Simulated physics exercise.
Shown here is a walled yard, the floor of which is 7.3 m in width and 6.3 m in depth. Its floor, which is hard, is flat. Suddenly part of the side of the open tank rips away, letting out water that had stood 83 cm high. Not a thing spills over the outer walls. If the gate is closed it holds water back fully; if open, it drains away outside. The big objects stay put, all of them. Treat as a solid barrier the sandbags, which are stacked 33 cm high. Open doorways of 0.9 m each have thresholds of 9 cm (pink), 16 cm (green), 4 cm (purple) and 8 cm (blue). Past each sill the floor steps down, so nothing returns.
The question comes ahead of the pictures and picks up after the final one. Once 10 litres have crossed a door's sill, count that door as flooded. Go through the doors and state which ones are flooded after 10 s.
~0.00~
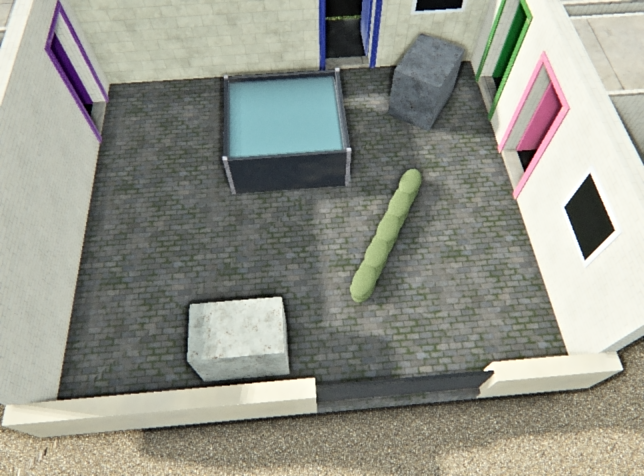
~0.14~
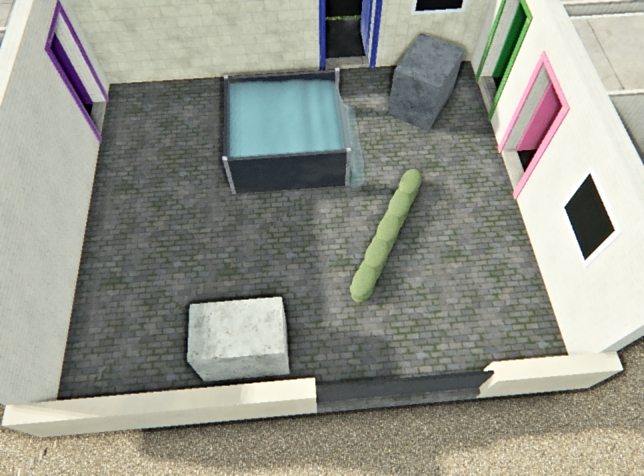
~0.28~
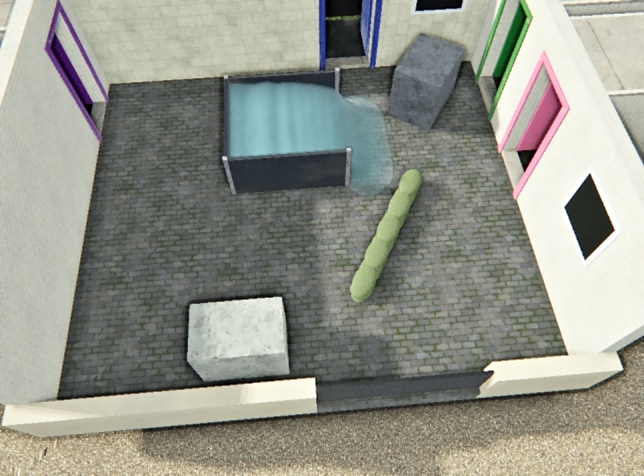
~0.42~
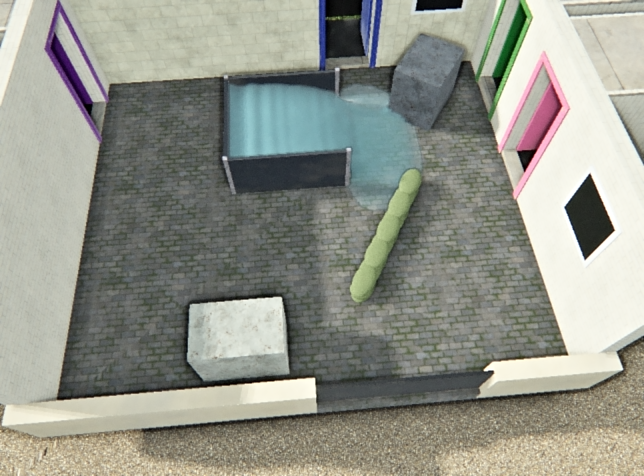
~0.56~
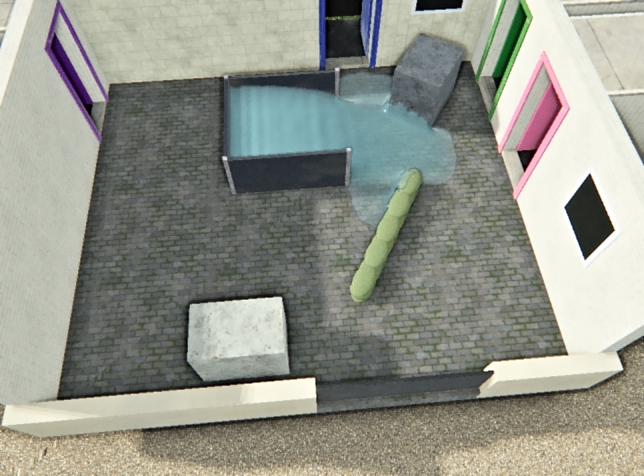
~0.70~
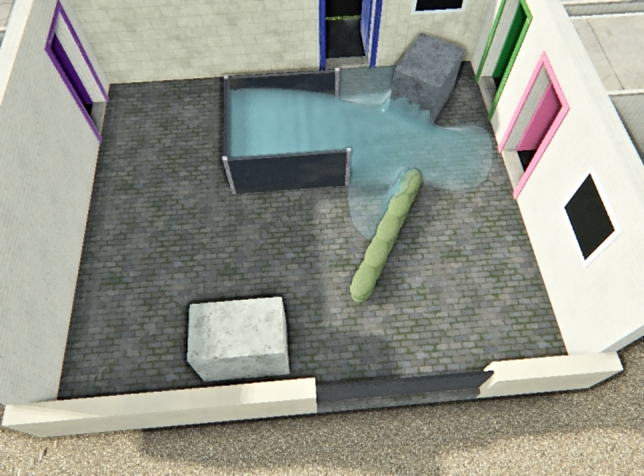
Going through them: The pink door counts as flooded; the green door counts as flooded; the purple door counts as flooded; the blue door counts as flooded.
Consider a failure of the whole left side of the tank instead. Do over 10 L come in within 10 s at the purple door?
Compared with the limit, purple is more.
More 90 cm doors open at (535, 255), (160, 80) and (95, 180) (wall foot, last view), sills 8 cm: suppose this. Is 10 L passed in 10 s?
Well, the first is on the high side, the second is on the low side, and the third is on the low side.
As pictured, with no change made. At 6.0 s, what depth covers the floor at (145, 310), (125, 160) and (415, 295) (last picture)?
Approximately 2, 1 and 4 centimetres, going through them in turn.
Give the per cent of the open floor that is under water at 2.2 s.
About 35 per cent.
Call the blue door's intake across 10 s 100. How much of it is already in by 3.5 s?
50 per cent, roughly.
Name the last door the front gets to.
The final one is the purple door.
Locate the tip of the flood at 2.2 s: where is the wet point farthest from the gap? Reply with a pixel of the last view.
That's around (552, 320) in the last picture.
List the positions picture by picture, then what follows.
In the first picture, the open tank at (285, 116) is whole and still, 83 cm deep.
In the second picture, the front is at (352, 187), 1.0 m from the gap at (340, 132); 0.4 m2 of floor is under water; 83 cm left at the back of the open tank.
In the third picture, water pours out at (340, 135) and has run 1.2 m, to (380, 187); typically 14 cm deep outside, 82 cm at the open tank's back.
In the fourth picture, the front is at (378, 91), 1.5 m from the gap at (340, 136); 2.9 m2 of floor is under water; 76 cm left at the back of the open tank.
In the fifth picture, the front is at (452, 160), 2.1 m from the gap at (340, 136); 4.3 m2 of floor is under water; 70 cm left at the back of the open tank.
In the sixth picture, water pours out at (340, 137) and has run 2.7 m, to (488, 147); typically 10 cm deep outside, 69 cm at the open tank's back.
After 1.4 s water covers 20 % of the floor and is deepest (48 cm) near (496, 151); pink door 28 cm at the sill, 93 L in, green door 8 cm at the sill, 0 L in, purple door not reached, blue door 8 cm at the sill, 0 L in.
After 2.2 s water covers 35 % of the floor and is deepest (36 cm) near (510, 192); pink door 33 cm at the sill, 288 L in, green door 18 cm at the sill, 1 L in, purple door not reached, blue door 12 cm at the sill, 4 L in.
After 3.5 s water covers 55 % of the floor and is deepest (28 cm) near (467, 62); pink door 22 cm at the sill, 430 L in, green door 22 cm at the sill, 25 L in, purple door not reached, blue door 12 cm at the sill, 31 L in.
After 6.0 s water covers 75 % of the floor and is deepest (17 cm) near (555, 369); pink door 8 cm at the sill, 485 L in, green door 9 cm at the sill, 39 L in, purple door 5 cm at the sill, 0 L in, blue door 8 cm at the sill, 60 L in.
After 10.0 s water covers 95 % of the floor and is deepest (10 cm) near (380, 385); pink door 4 cm at the sill, 485 L in, green door 5 cm at the sill, 39 L in, purple door 5 cm at the sill, 26 L in, blue door 4 cm at the sill, 61 L in.
